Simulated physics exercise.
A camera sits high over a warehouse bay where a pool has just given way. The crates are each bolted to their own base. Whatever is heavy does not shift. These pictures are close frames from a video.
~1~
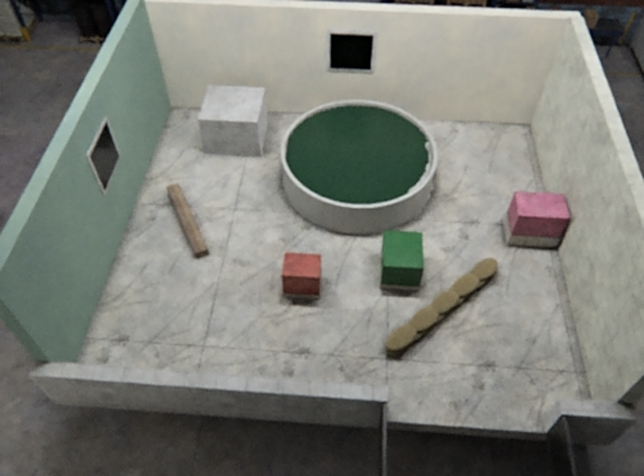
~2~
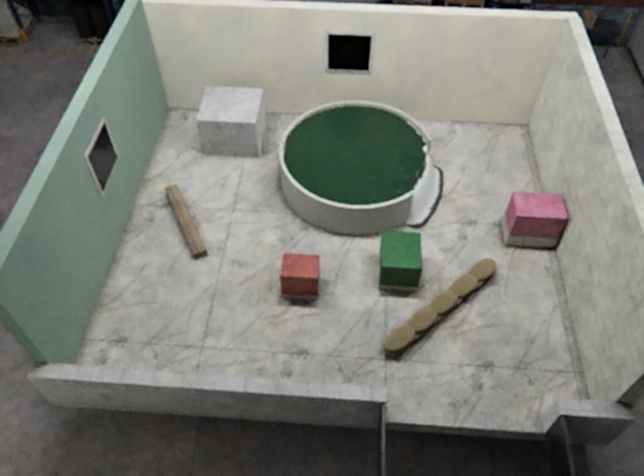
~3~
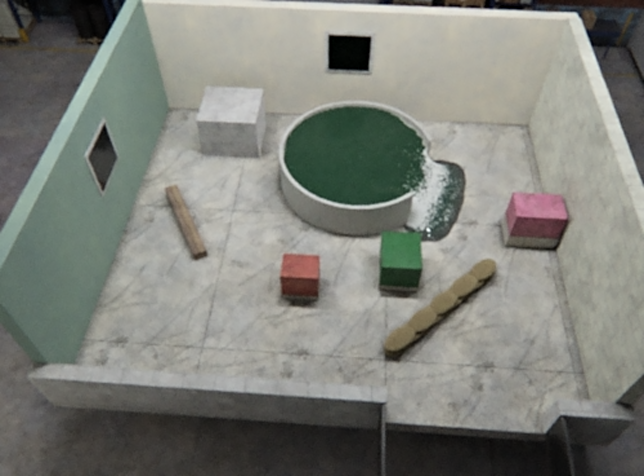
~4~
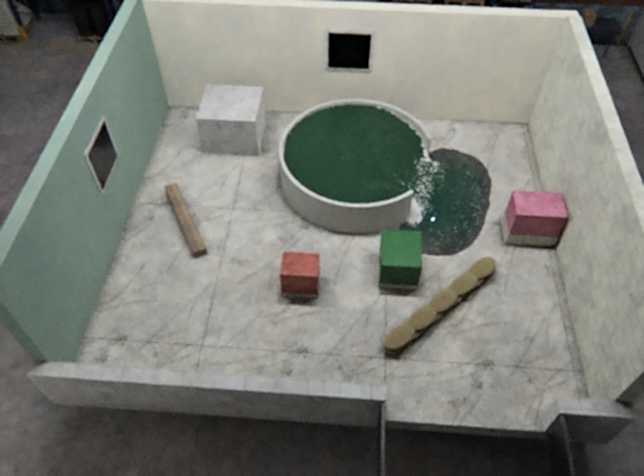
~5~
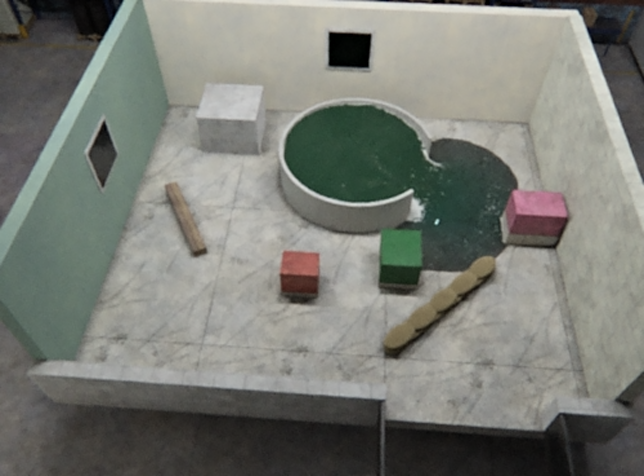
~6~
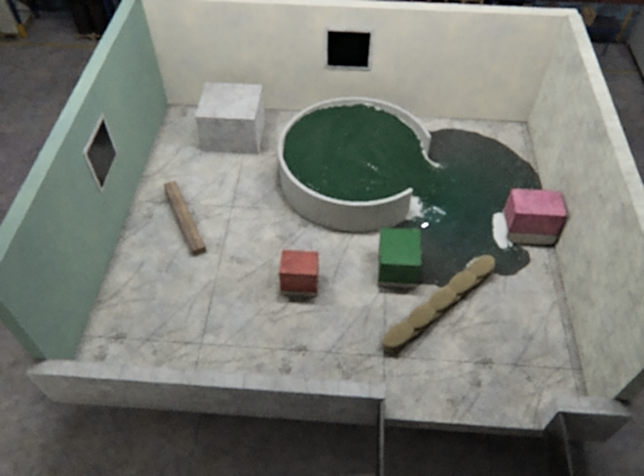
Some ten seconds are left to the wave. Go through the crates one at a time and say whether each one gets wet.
As I see it, the green crate ends up with water on it; the pink crate ends up with water on it; the red crate ends up clear of the water.
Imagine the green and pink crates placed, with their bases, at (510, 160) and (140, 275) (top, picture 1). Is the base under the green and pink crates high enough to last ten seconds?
In brief, the green crate has been flooded but the pink crate is still clear.
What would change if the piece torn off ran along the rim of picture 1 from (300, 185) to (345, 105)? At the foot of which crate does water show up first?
That would be the red-painted one.
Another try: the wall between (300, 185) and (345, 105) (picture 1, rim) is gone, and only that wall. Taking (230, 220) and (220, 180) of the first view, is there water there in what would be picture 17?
Submerged, submerged.
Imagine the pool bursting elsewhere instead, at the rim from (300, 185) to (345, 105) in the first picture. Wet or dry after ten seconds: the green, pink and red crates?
Result: Green crate is swamped; pink crate is not reached; red crate is swamped.
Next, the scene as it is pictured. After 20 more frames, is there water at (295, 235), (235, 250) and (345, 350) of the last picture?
Point one left clear, point two left clear, point three sodden.
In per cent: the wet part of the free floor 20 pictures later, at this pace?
I'd say close to 40 per cent.
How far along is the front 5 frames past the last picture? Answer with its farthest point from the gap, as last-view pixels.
My guess would be about (577, 353).
A moment on, water covers 20 % of the floor; the green crate water round its plinth, the pink crate water round its plinth, the red crate not reached.
Next, water covers 25 % of the floor; the green crate water round its plinth, the pink crate water round its plinth, the red crate not reached.
Then, water covers 40 % of the floor; the green crate water round its plinth, the pink crate water round its plinth, the red crate water round its plinth.
Later, water covers 70 % of the floor; the green crate water round its plinth, the pink crate water round its plinth, the red crate water round its plinth.
In the end, water covers 95 % of the floor; the green crate was topped, the pink crate was topped, the red crate stayed above the water.
